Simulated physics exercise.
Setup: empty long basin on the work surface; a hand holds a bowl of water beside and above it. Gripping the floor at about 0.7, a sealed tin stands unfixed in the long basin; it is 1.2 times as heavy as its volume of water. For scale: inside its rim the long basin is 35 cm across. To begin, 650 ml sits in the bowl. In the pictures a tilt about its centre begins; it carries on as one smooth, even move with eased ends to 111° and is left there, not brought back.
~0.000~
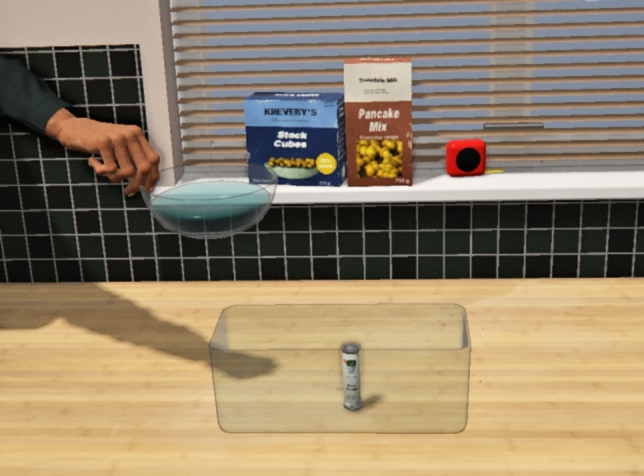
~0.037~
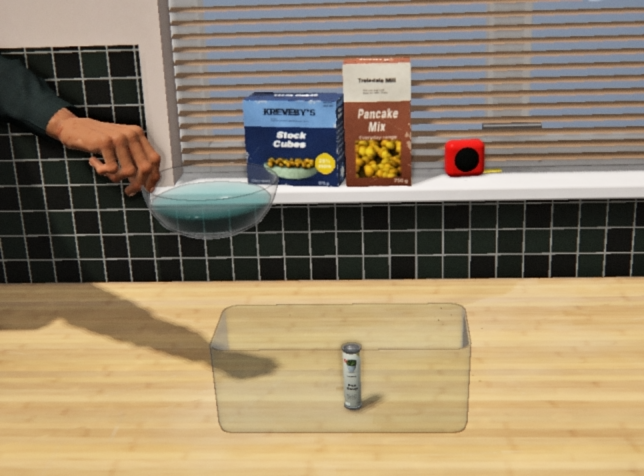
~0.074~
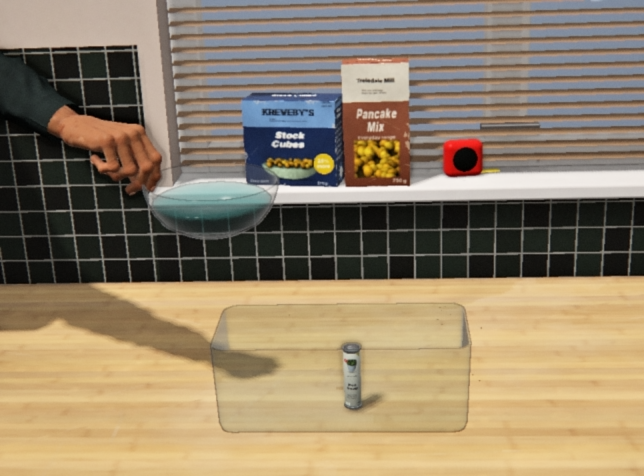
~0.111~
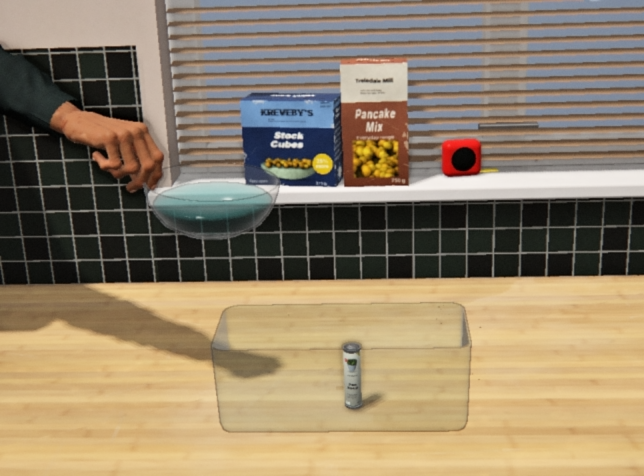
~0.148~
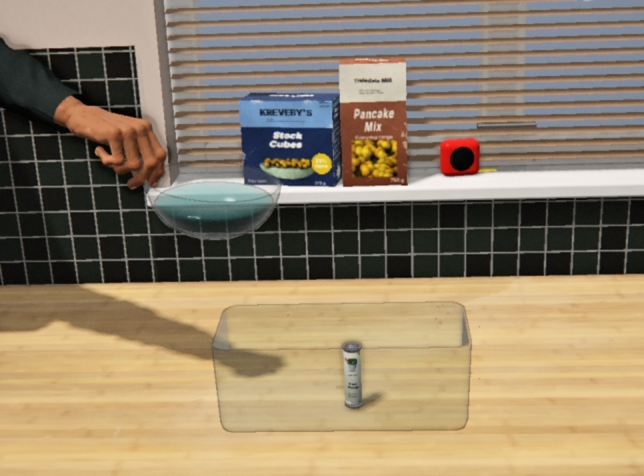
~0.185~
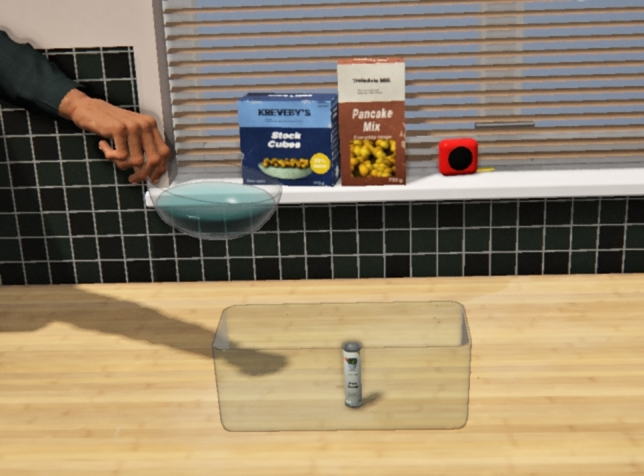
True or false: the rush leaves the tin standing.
False.
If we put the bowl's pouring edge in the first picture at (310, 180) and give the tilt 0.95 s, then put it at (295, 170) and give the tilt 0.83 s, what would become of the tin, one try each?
Run one: It does not tip. Run two: It tumbles.
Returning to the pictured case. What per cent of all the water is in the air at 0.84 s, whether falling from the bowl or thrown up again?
Around 5 percent of it is airborne.
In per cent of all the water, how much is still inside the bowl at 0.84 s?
I reckon near 0 per cent still sits there.
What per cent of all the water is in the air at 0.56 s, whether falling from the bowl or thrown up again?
I'd say close to 56 per cent.
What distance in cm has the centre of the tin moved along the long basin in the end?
The tin's middle ends up about 7.5 cm along the basin.
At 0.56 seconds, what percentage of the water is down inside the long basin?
Near 10 in a hundred.
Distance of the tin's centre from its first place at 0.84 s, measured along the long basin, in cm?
Measured centre to centre, about 3 cm.
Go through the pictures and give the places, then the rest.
In the first frame, it leans 0°; its right rim is at (276, 180); the water meets the walls at (152, 197) and (271, 195); the long basin's rim runs from (217, 328) to (467, 327); the tin's top is at (351, 351).
In the second frame, it leans 0°; its right rim is at (277, 181); the water meets the walls at (152, 197) and (272, 196).
In the third frame, it leans 2°; its right rim is at (278, 182); the water meets the walls at (153, 197) and (273, 196).
In the fourth frame, it leans 4°; its right rim is at (279, 185); the water meets the walls at (155, 197) and (274, 198).
In the fifth frame, it leans 7°; its right rim is at (280, 188); the water meets the walls at (155, 196) and (275, 199).
In the sixth frame, it leans 10°; its right rim is at (281, 192); the water meets the walls at (157, 195) and (276, 200).
After 0.56 s the tilt is 72° and 33 per cent is still to pour; the tin stands where it began.
After 0.84 s the tilt is 108° and 0 per cent is still to pour; the tin leans 16°.
After 1.13 s the tilt is 111° and 0 per cent is still to pour; the tin lies on its side.
After 1.45 s the tilt is 111° and 0 per cent is still to pour; the tin lies on its side.
In the end the tin lies on its side.
